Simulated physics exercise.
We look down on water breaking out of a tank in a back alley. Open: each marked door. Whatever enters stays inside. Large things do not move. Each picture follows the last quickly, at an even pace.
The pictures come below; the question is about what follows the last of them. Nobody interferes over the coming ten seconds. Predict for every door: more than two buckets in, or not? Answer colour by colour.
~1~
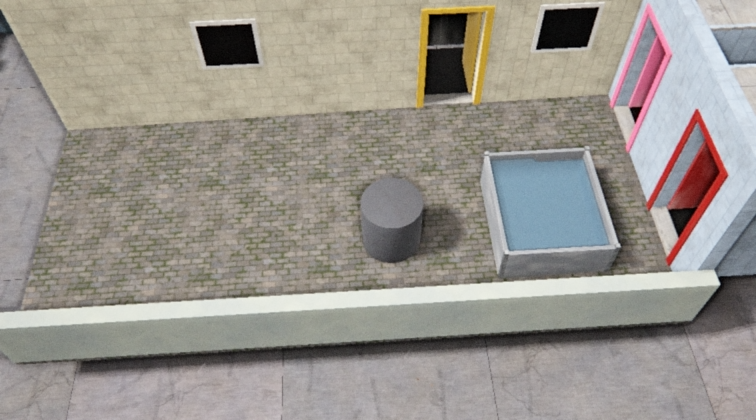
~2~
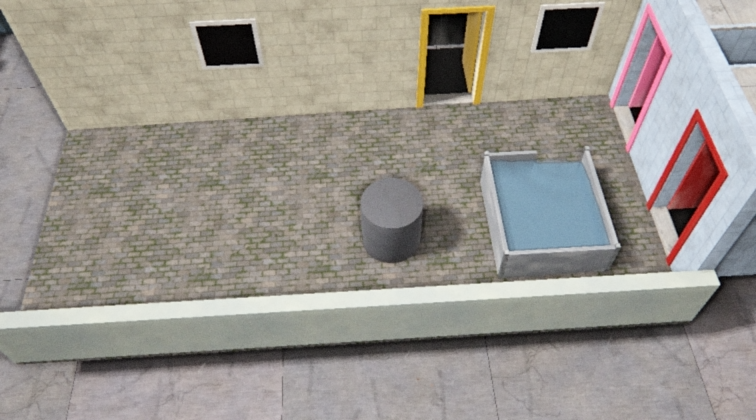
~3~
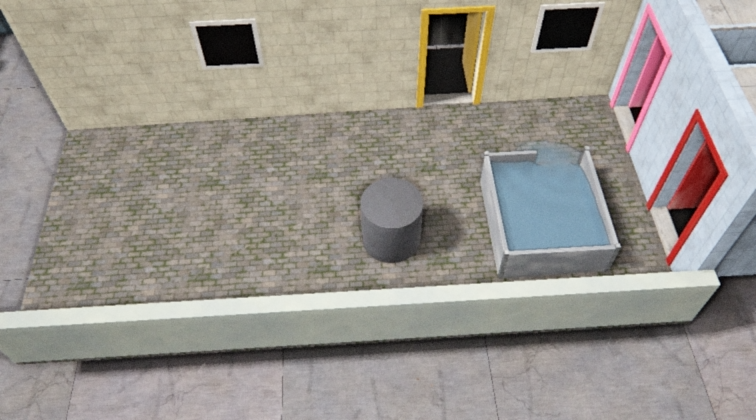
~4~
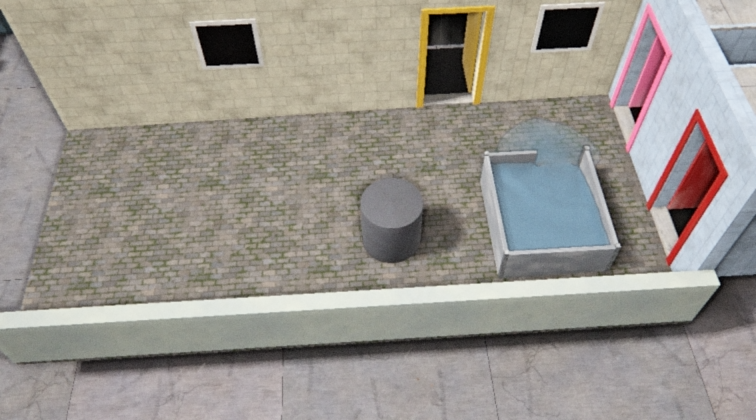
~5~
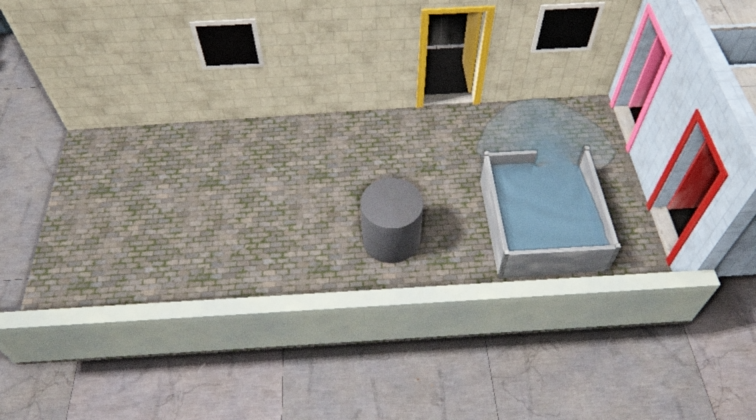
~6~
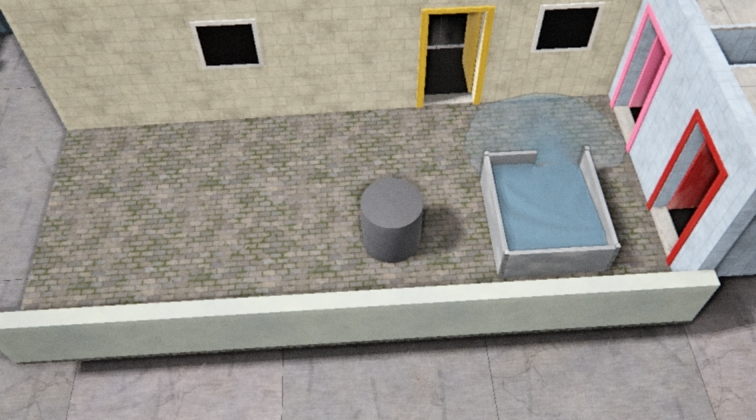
My prediction: Red door: Two buckets at most. Yellow door: Over two buckets. Pink door: Over two buckets.
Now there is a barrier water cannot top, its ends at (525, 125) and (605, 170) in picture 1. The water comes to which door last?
My choice is the one in pink.
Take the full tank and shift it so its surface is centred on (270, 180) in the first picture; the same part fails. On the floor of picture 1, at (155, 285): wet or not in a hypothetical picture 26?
Outcome at that point: Left alone.
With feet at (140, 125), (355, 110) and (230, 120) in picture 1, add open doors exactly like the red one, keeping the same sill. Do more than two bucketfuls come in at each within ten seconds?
Well, the first one doesn't reach it, the next doesn't reach it, and the last doesn't reach it.
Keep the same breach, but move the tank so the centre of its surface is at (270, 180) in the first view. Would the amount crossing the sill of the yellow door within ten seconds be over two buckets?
One by one - yellow door: Below the limit.
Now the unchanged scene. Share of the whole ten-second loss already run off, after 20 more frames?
About 25 per cent.
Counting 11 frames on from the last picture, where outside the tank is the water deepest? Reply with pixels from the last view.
It should be deepest at about (550, 109).
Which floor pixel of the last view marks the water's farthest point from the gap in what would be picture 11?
The farthest wet point should be near (427, 109).
A moment on, water covers 10 % of the floor; the red door not reached, the yellow door wet at the sill, nothing in, the pink door wet at the sill, nothing in.
Next, water covers 15 % of the floor; the red door not reached, the yellow door under two buckets in, the pink door over two buckets in.
Then, water covers 35 % of the floor; the red door wet at the sill, nothing in, the yellow door over two buckets in, the pink door over two buckets in.
Later, water covers 70 % of the floor; the red door wet at the sill, nothing in, the yellow door over two buckets in, the pink door far over two buckets in.
In the end, water covers 90 % of the floor; the red door wet at the sill, nothing in, the yellow door over two buckets in, the pink door far over two buckets in.
